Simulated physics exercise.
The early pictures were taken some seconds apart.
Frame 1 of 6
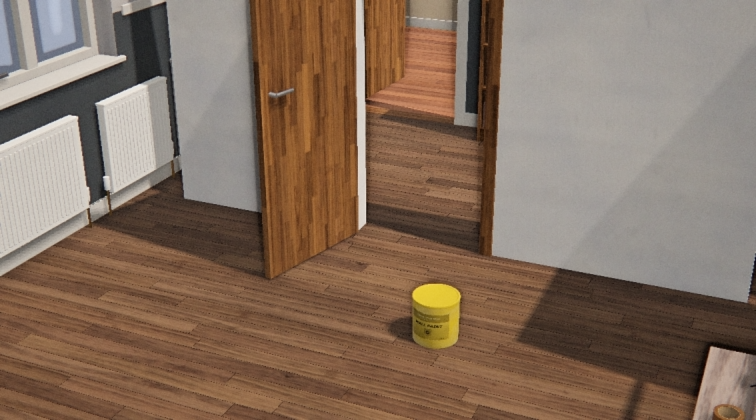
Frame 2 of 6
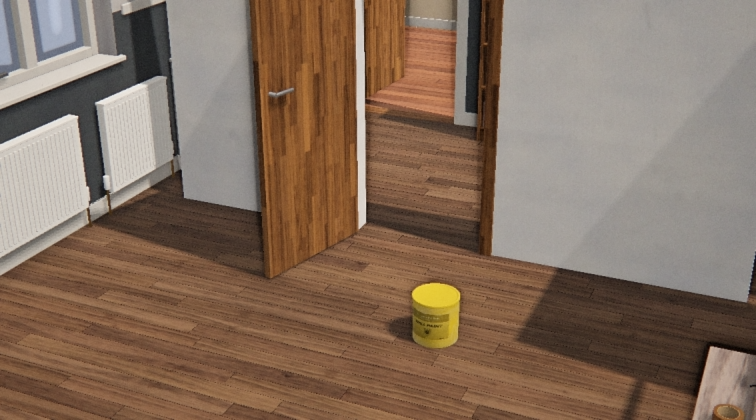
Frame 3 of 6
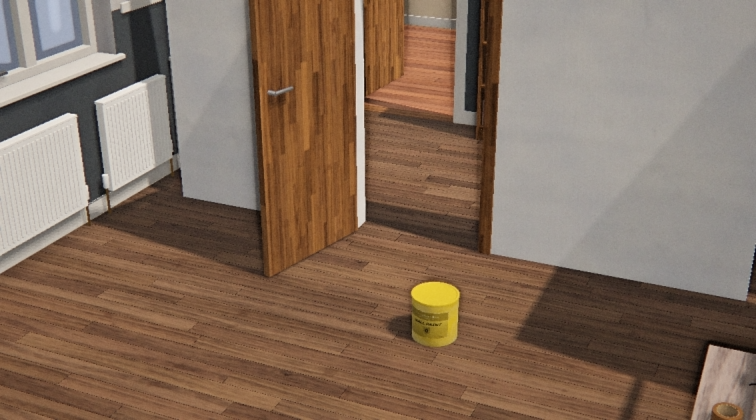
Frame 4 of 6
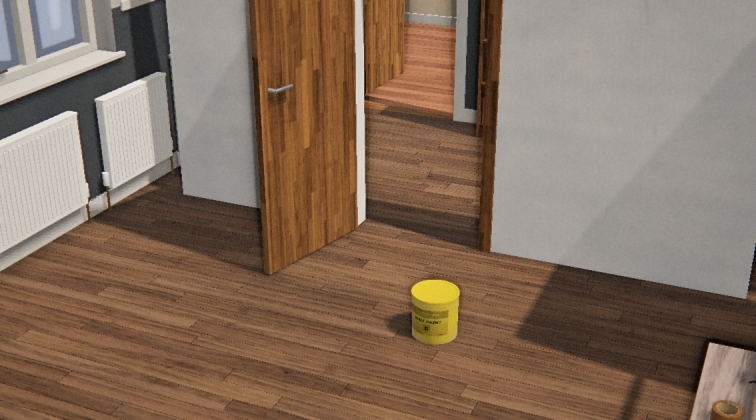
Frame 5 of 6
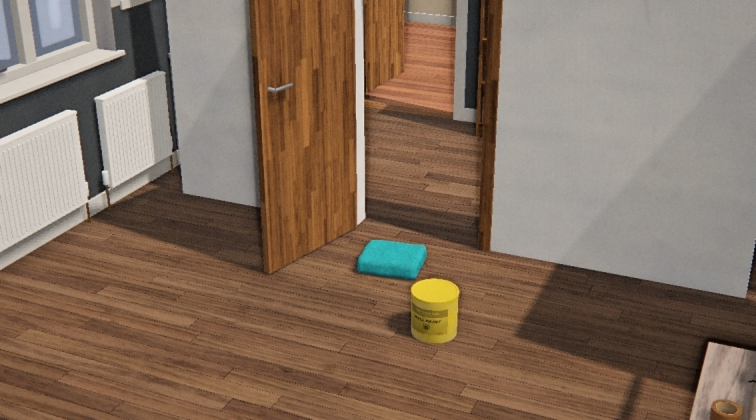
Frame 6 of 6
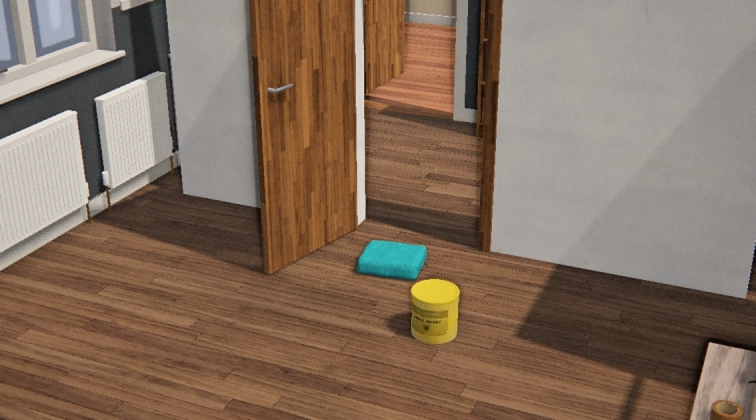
A turquoise cushion is the only newcomer in a wood-floored room with pale walls, seen from above at an angle. A yellow pail stands in front of a wide-open brown wooden door, with white radiators beneath a window at left and a wooden board at lower right. At first nothing stirs, then the cushion appears abruptly behind the pail and lies still, while the view barely shifts.
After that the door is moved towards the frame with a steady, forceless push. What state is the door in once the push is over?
When it is over, the door is partly open.
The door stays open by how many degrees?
The door ends up some 30° open.
Then, 1.20 s later than the last frame, door 65° open; turquoise cushion moved a little near (396, 259).
Then, 1.70 s later than the last frame, door 44° open; turquoise cushion moved about its own width near (431, 253).
When it is over, door 30° open; moved from the start, turquoise cushion; yellow pail as before. End places, in pixels of the last picture, turquoise cushion near (451, 246).
